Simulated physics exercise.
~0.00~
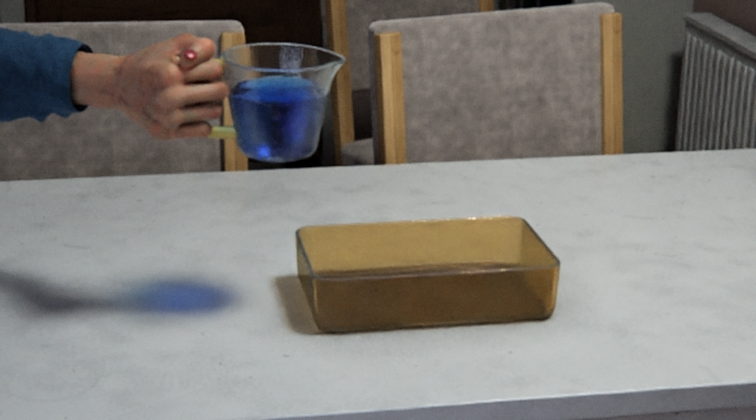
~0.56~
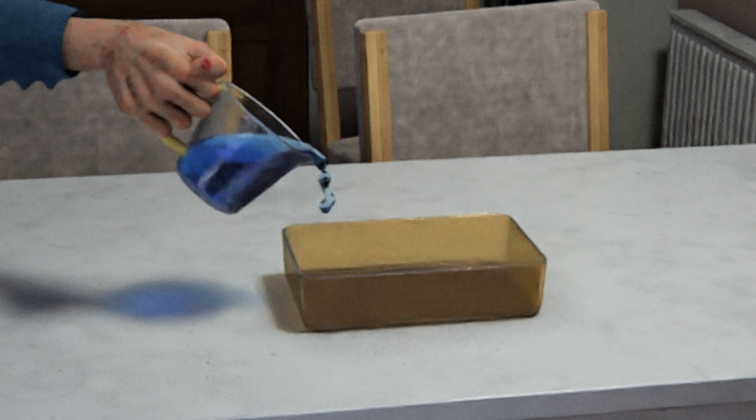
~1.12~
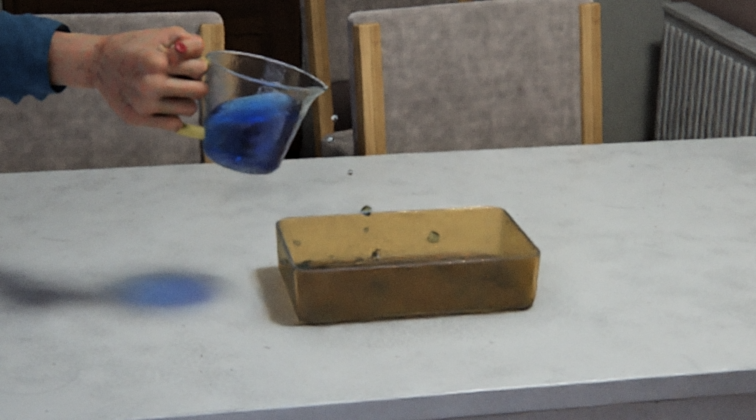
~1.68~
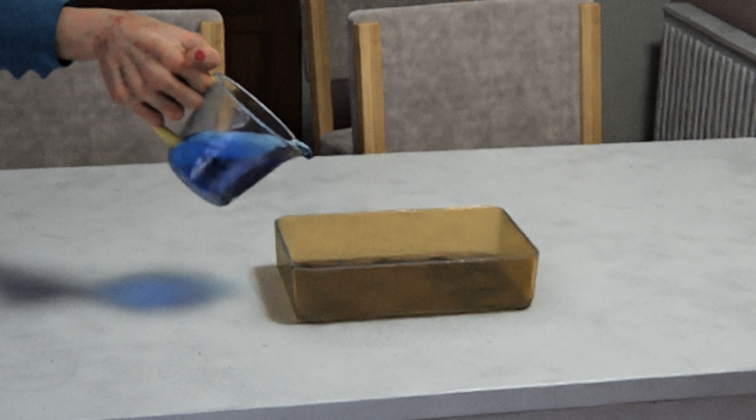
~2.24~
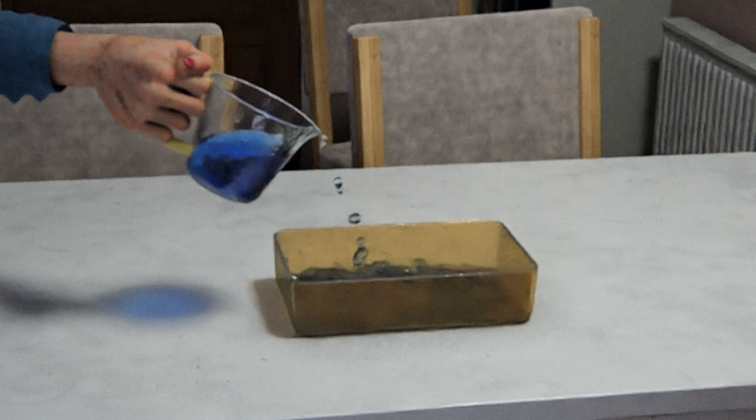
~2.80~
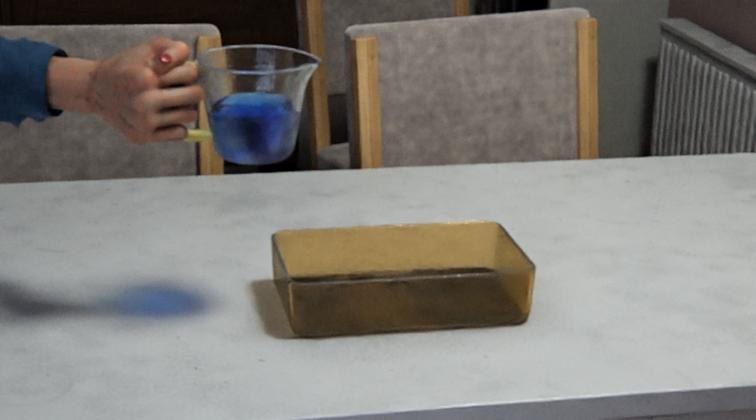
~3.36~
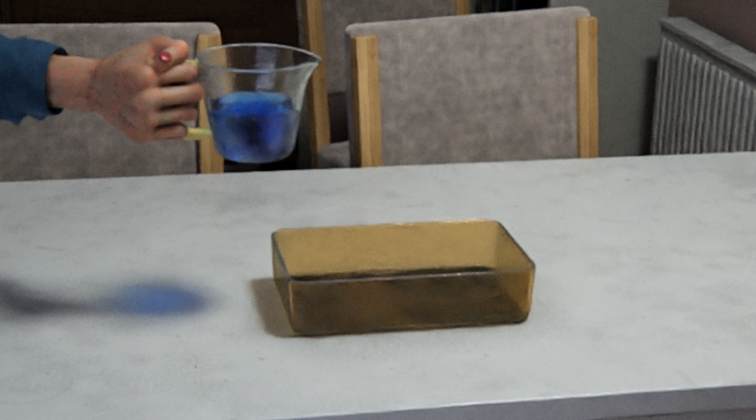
At a pale table with chairs behind it, a hand tipped a glass jug of blue liquid towards an amber oblong dish, eased it back, tipped it again and levelled it, leaving a little dark liquid in the dish and plenty in the jug.
